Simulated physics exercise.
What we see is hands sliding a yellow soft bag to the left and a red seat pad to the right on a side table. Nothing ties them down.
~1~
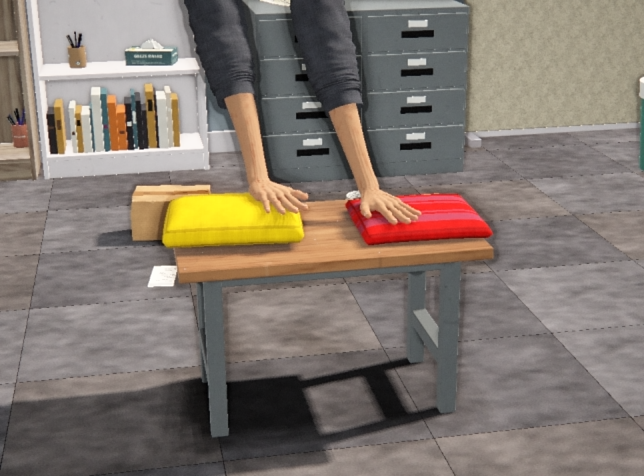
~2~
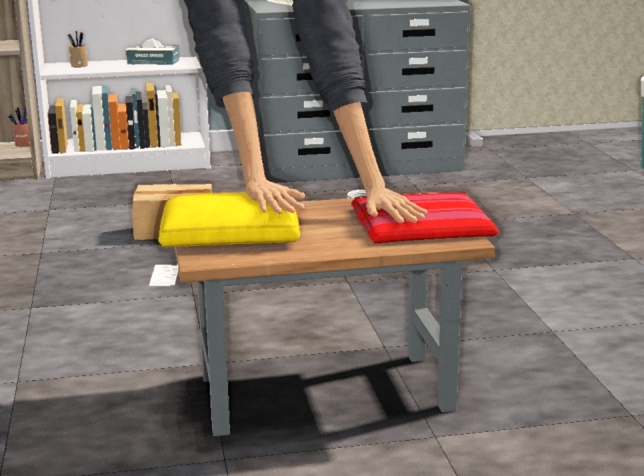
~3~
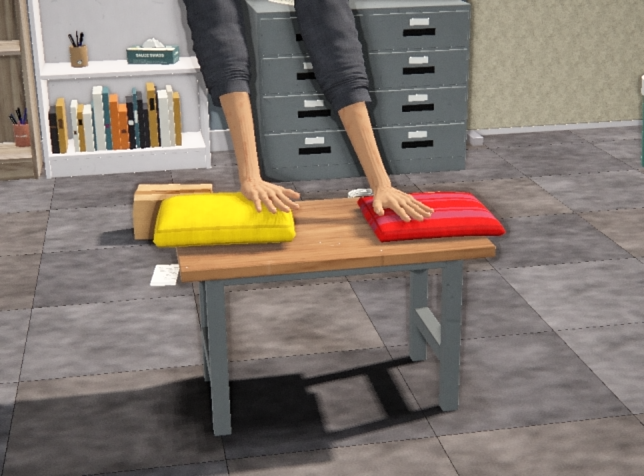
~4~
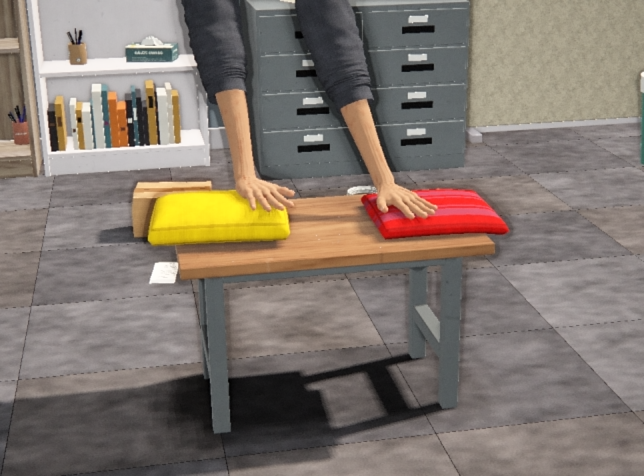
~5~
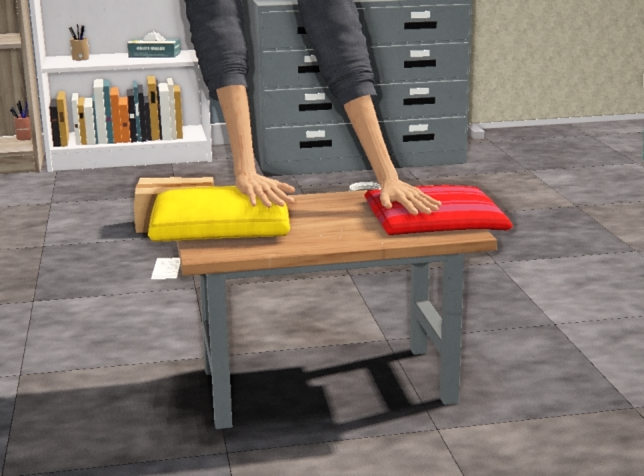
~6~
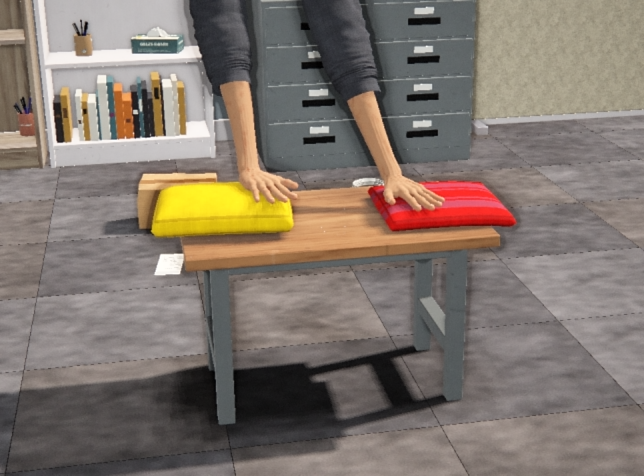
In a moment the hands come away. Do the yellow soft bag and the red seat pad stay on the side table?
In the end the yellow soft bag stays up there; the red seat pad remains on top.
Then, 0.72 s later than the last view, soft bag at rest; seat pad at rest.
Finally, soft bag at rest; seat pad at rest. The yellow soft bag remains on top and the red seat pad holds its place.
